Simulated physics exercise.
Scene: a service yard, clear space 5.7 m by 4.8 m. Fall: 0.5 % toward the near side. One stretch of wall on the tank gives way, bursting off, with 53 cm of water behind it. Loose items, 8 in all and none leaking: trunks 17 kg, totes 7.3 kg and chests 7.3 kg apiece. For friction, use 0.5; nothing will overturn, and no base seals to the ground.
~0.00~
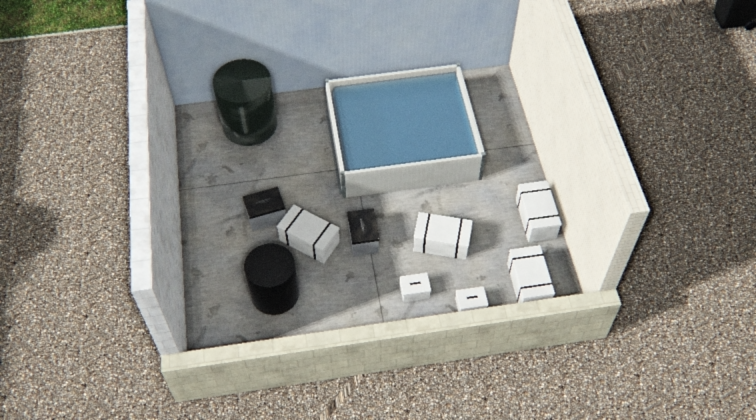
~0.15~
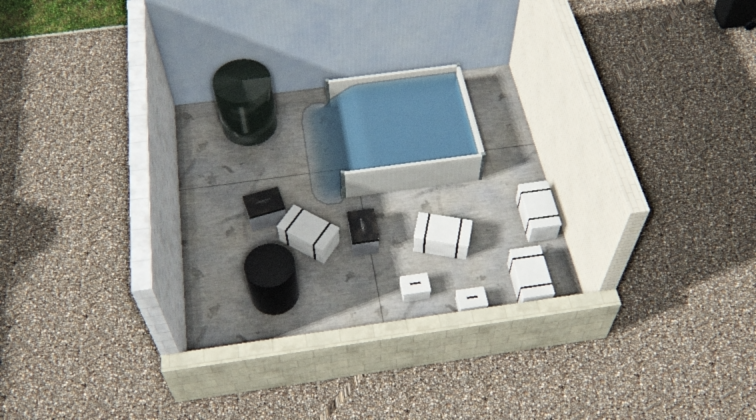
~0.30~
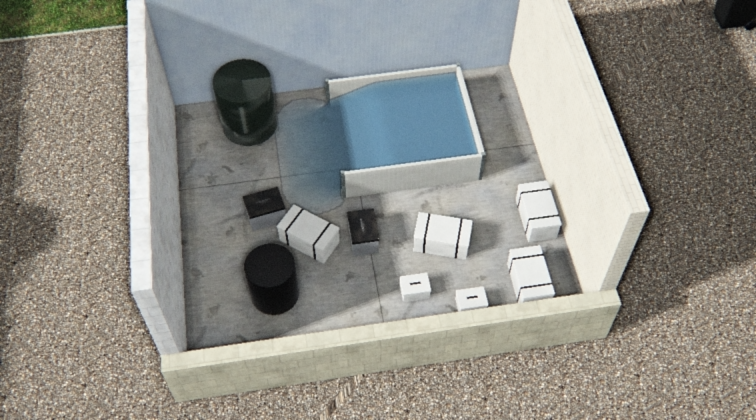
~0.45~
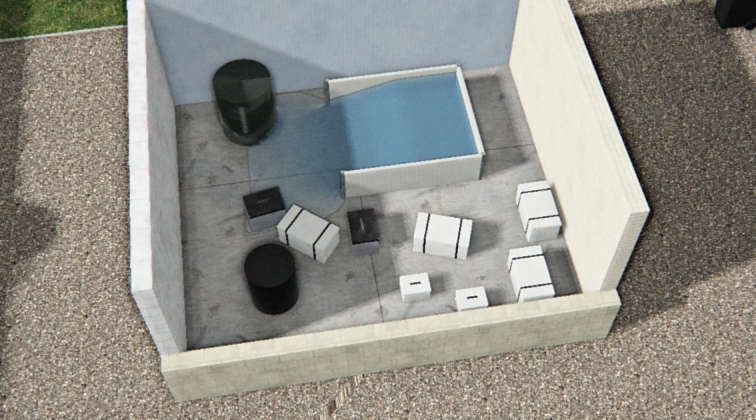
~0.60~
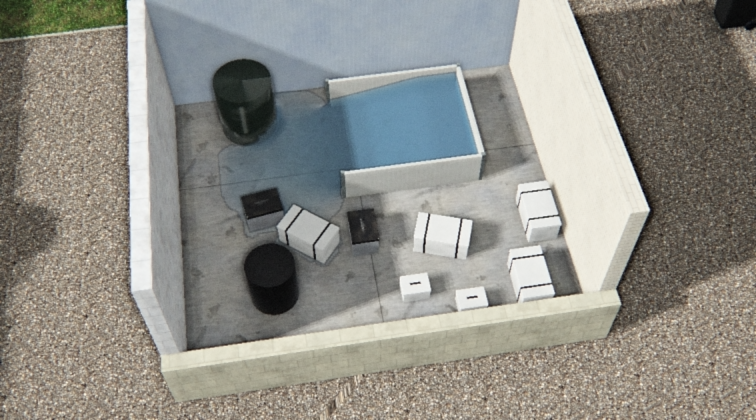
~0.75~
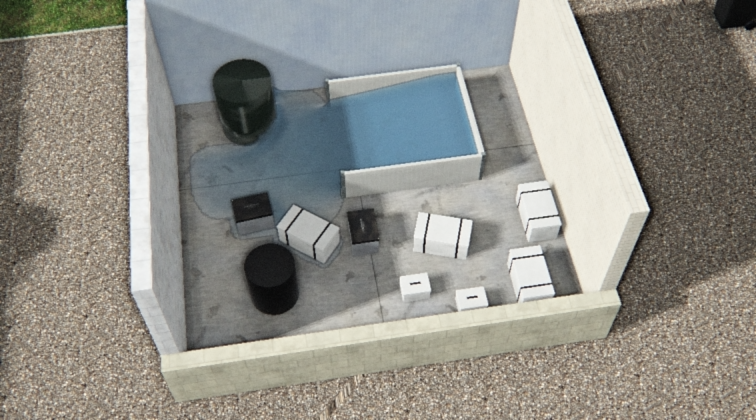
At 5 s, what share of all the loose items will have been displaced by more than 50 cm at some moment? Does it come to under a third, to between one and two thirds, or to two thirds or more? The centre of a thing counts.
Within the middle third.
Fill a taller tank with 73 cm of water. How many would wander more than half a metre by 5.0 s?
So the tally would be 7.
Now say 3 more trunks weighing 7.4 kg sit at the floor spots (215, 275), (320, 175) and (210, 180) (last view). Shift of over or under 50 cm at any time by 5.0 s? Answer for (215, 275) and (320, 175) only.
The first comes out beyond the limit, the second beyond the limit.
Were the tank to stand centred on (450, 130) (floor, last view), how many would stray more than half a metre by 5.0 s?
That gives 4 of them.
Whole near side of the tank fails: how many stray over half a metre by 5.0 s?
The answer would then be 8.
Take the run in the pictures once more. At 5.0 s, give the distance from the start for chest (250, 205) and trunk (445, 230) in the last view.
Going in order, that's 200 cm for one and 20 cm for the other.
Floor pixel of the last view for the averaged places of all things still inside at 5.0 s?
Mean position: Approximately (454, 253).
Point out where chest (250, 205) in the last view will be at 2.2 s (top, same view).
Near (215, 298).
After 1.1 s 1 of 8 are over 50 cm from their spots; 0 afloat.
After 2.2 s 1 of 8 are over 50 cm from their spots; 1 afloat.
After 3.5 s 1 of 8 are over 50 cm from their spots; 0 afloat.
After 5.0 s 4 of 8 are over 50 cm from their spots, and 4 have been at some point; 2 afloat.
